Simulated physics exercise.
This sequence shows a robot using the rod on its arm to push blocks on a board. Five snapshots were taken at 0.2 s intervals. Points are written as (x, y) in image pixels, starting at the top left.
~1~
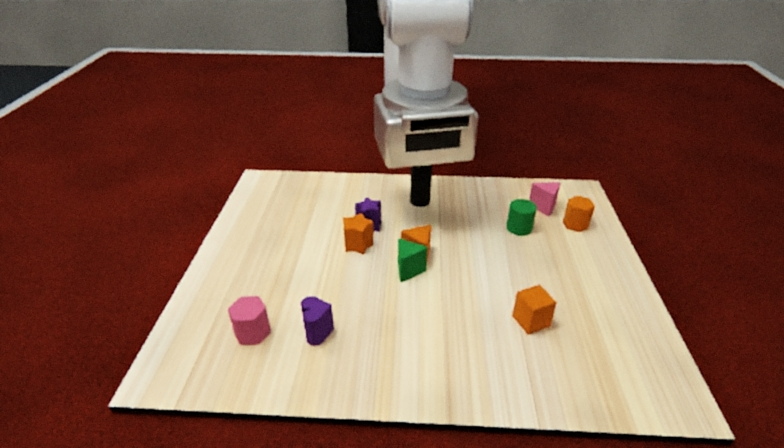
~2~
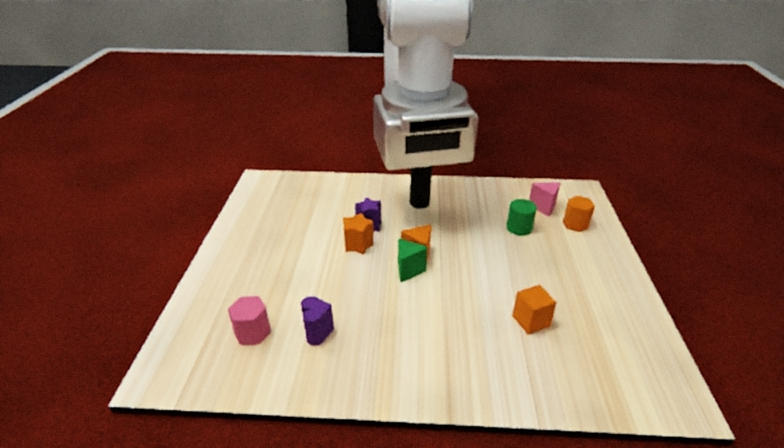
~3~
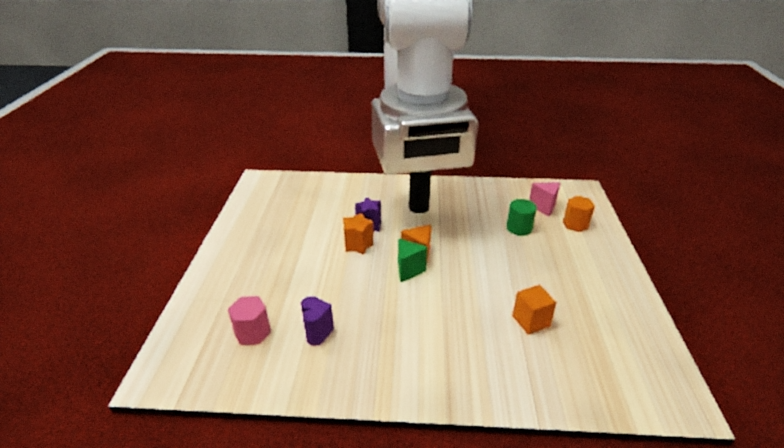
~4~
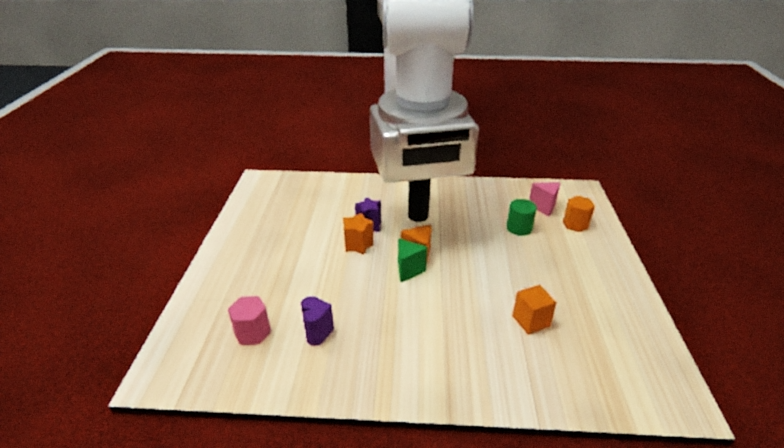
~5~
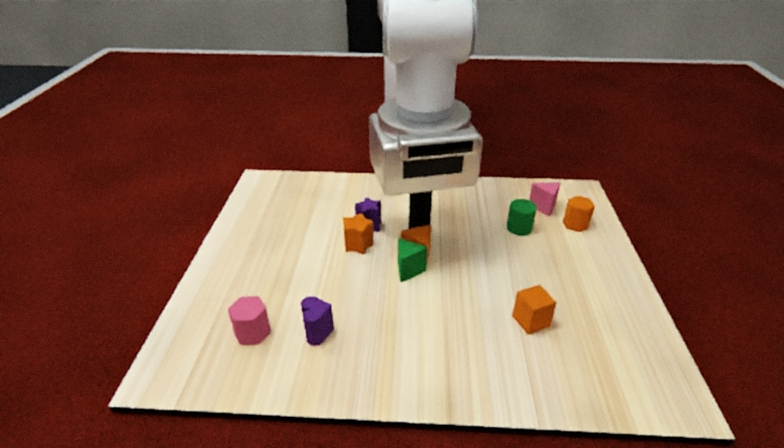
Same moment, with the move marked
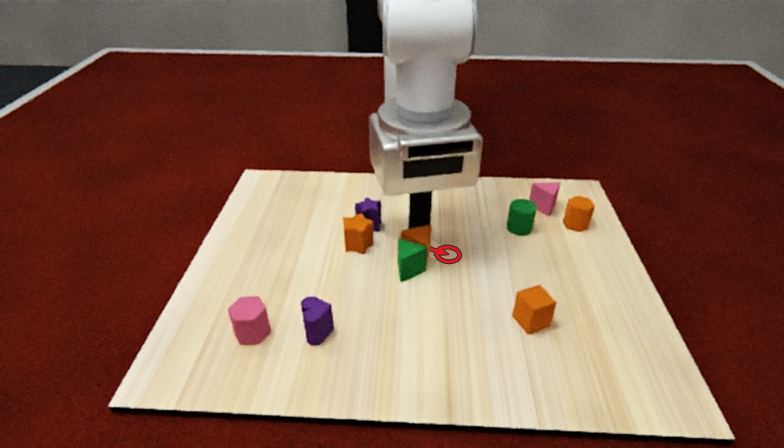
On a wooden board, a robot arm easing its black rod slightly forward to the orange triangular block, the coloured blocks staying still.
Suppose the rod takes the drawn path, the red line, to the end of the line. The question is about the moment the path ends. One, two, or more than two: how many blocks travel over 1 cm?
My count: 1.
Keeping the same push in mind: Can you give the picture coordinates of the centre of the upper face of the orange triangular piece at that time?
Its top middle is near (431, 240).
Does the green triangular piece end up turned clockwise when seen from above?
Yes, that is what happens.
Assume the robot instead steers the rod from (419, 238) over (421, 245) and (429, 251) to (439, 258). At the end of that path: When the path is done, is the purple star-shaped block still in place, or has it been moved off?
Put simply, it stays right there.
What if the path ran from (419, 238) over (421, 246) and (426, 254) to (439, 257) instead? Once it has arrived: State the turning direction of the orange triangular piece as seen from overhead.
From overhead, the rotation is clockwise.
Drawn move, from (419, 238) by way of (424, 245) and (435, 250) to (448, 254).
On the path given first. Halfway along, rod (430, 239); green triangular piece (408, 250), turned 20° clockwise; orange triangular piece (424, 239), turned 20° clockwise.
At the end, rod (449, 244); purple star-shaped block still; green triangular piece (408, 250), turned 25° clockwise; orange triangular piece (431, 240), turned 40° clockwise.
